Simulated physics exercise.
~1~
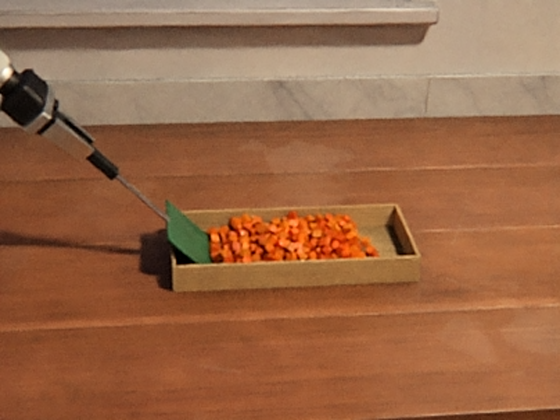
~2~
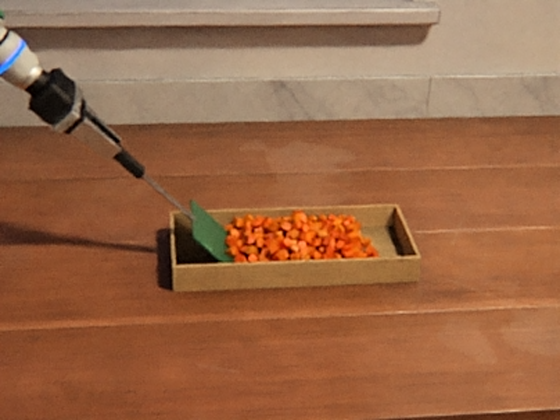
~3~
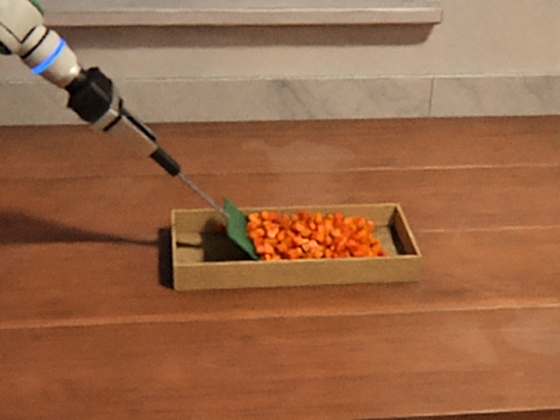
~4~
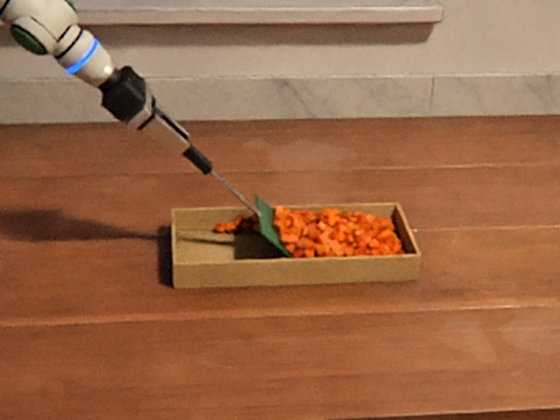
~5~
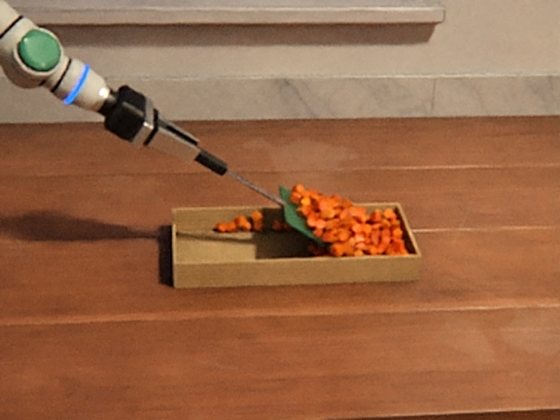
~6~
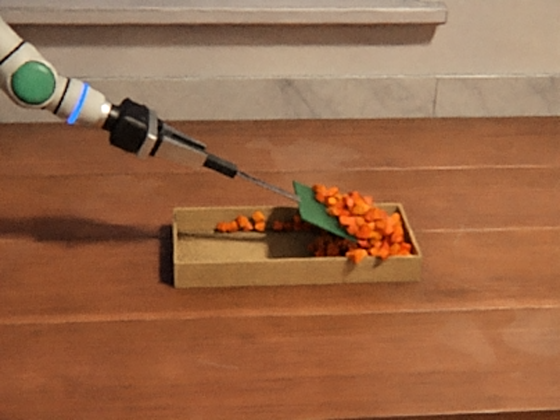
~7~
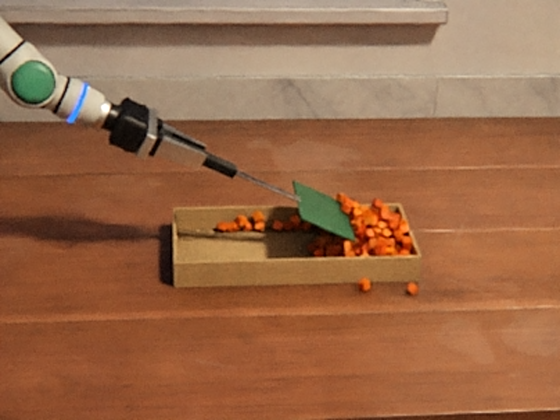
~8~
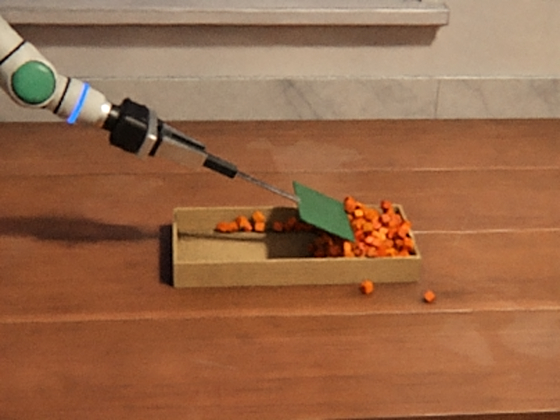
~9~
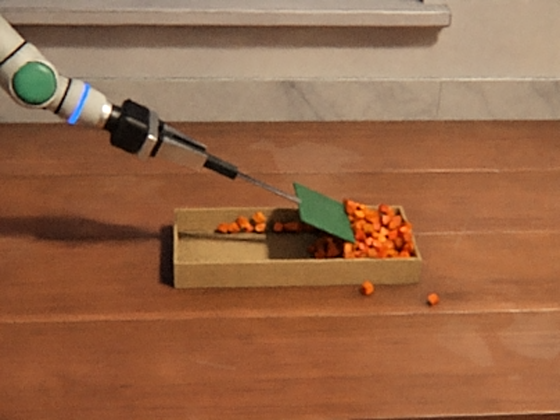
A pale robot arm with a green joint cap and a glowing blue ring reaches in from the upper left, holding a turner with a green blade over a shallow tan trough of orange vegetable dice on a reddish-brown wooden table before a pale wall. The blade pushes the heap rightward, leaving a few pieces trailing along the back. Near the right end it rises and tilts flatter, lifting dice into a steep mound, then stops. The mound slumps and a couple of pieces tumble over the front onto the table, while nearly all the rest settles at the trough's right end.
